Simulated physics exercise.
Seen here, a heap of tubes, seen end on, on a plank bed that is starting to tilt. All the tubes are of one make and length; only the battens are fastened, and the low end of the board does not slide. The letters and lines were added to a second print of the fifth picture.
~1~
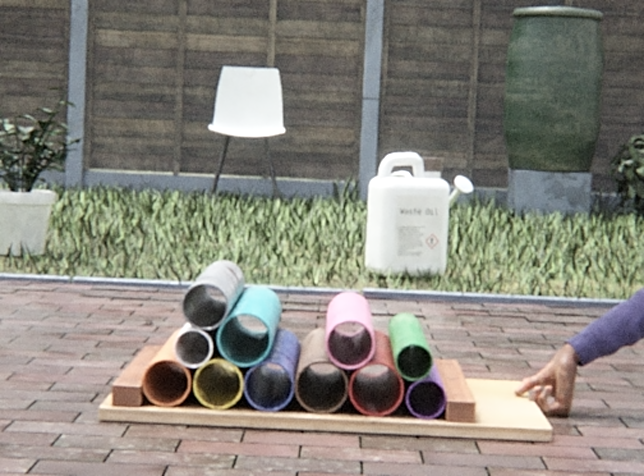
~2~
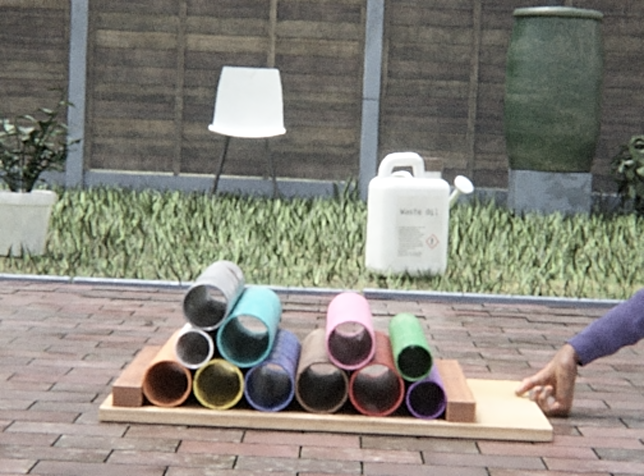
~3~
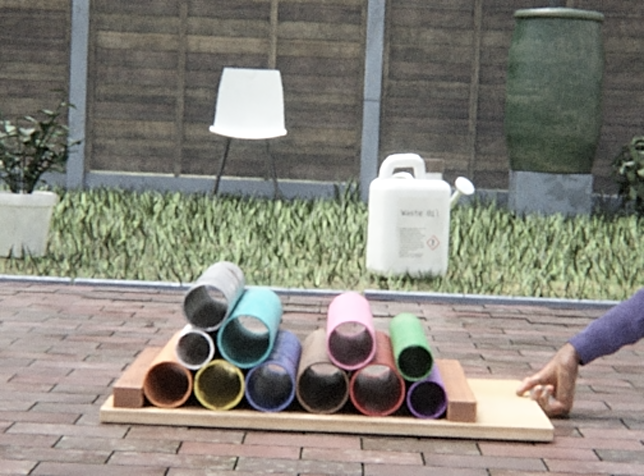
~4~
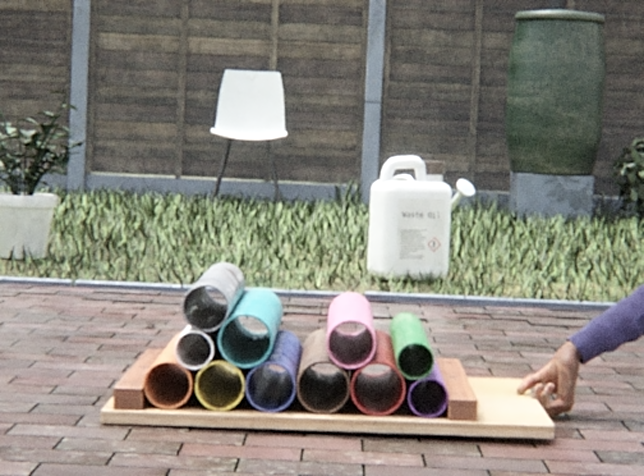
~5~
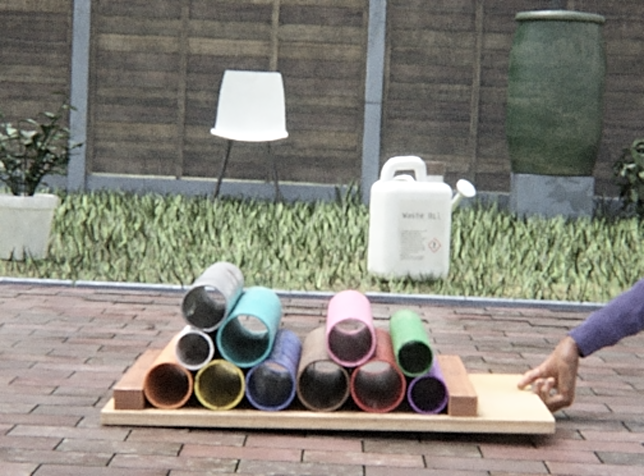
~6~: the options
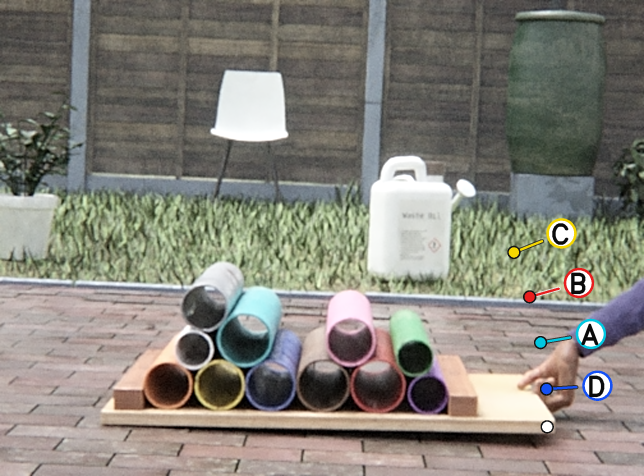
The footage shows colourful tubes stacked end on between two battens on a board on brick paving, while a hand at the right raises that end very slightly and the tubes show no visible shift within the heap.
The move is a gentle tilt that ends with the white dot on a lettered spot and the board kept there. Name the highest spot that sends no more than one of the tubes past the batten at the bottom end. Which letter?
Raise it to C.
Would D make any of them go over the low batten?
At D: No.
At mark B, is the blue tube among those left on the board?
Yes.
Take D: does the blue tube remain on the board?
Yes, with D.
On the copy, A at (540, 343); B at (530, 297); C at (514, 252); D at (547, 389); the white dot at (547, 427).
On C. First, board at 16°.
Then, board at 25°.
Finally, board at 25°, one over the low batten (grey).
By contrast, A one over the low batten (grey); B one over the low batten (grey); D none over the low batten.
